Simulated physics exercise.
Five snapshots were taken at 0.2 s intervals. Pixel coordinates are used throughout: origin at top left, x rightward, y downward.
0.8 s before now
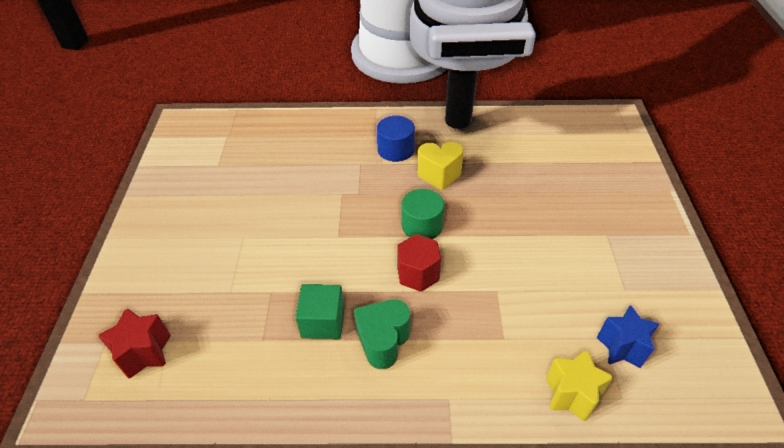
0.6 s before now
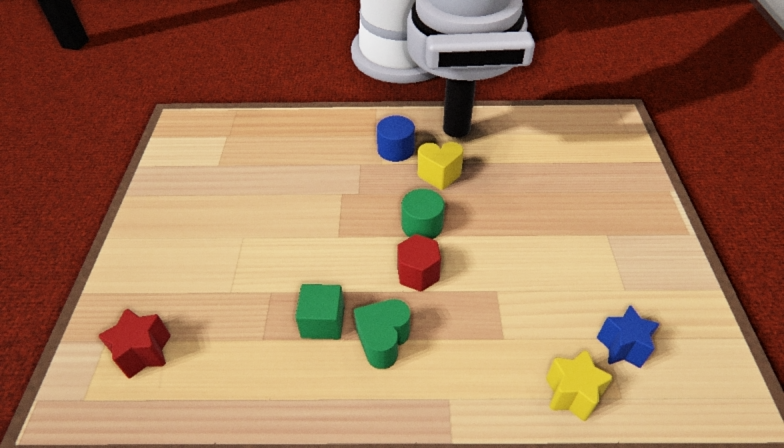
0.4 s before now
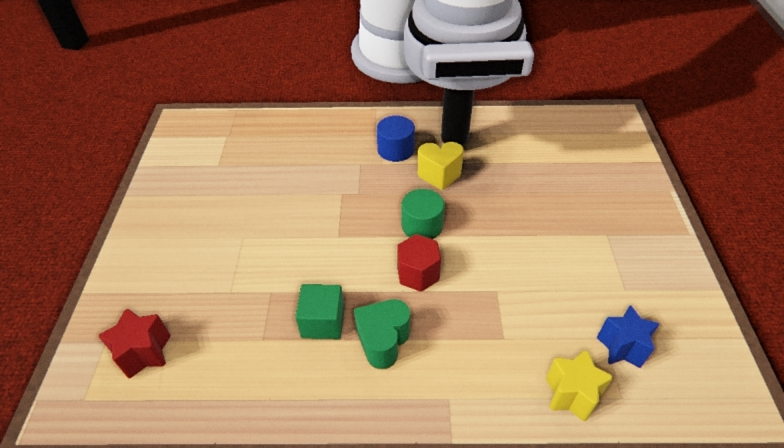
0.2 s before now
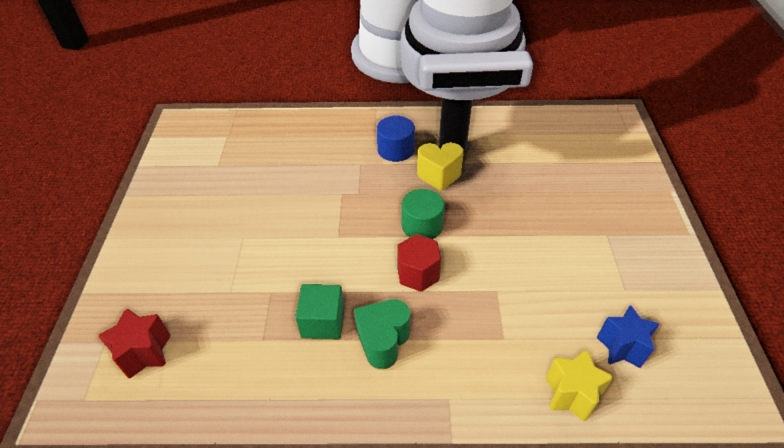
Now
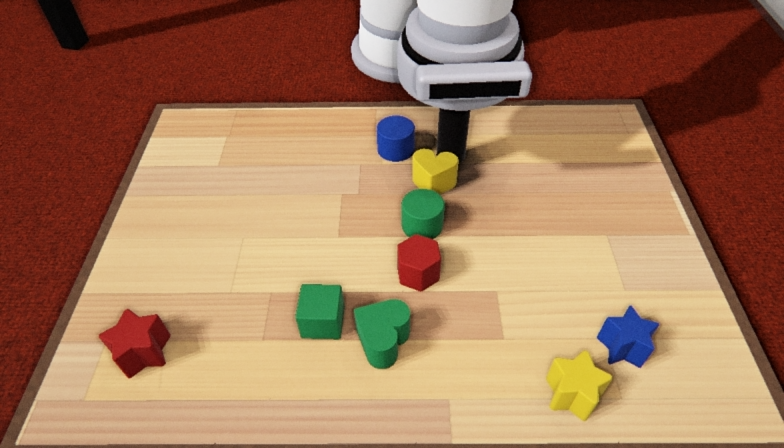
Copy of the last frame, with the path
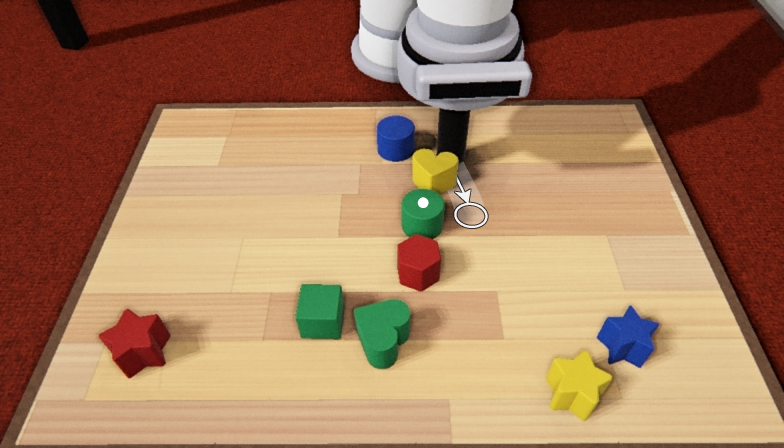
A black post held by a white and grey robot arm stands at the top of a pale wooden board on red carpet, seen from above at a fixed angle. Blue and green cylinders, a yellow heart and a red hexagon sit near the middle, above a green cube and heart, with stars at both sides. The post slides slowly downward and nudges the yellow heart slightly down and left.
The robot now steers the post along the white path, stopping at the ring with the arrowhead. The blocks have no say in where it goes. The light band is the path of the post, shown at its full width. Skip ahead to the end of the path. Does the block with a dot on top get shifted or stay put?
Still in place.
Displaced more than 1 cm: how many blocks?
Total moved: One.
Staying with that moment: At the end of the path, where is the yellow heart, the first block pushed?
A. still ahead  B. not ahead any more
The one that fits is B, not ahead any more.
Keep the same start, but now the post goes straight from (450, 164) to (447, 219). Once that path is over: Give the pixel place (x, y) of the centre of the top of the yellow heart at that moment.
For the centre of its top, I'd go with (418, 182).
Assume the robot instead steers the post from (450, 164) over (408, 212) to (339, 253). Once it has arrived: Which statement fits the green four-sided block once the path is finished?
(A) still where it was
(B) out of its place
(A)
Drawn move, from (450, 164) over (458, 180) and (466, 197) to (471, 215); the dot is on the green cylinder.
What follows on the original path. Halfway along, post at (463, 180); yellow heart at (436, 171), turned 60° clockwise.
At the end, post at (472, 207); green cylinder still; yellow heart at (435, 173), turned 70° clockwise.
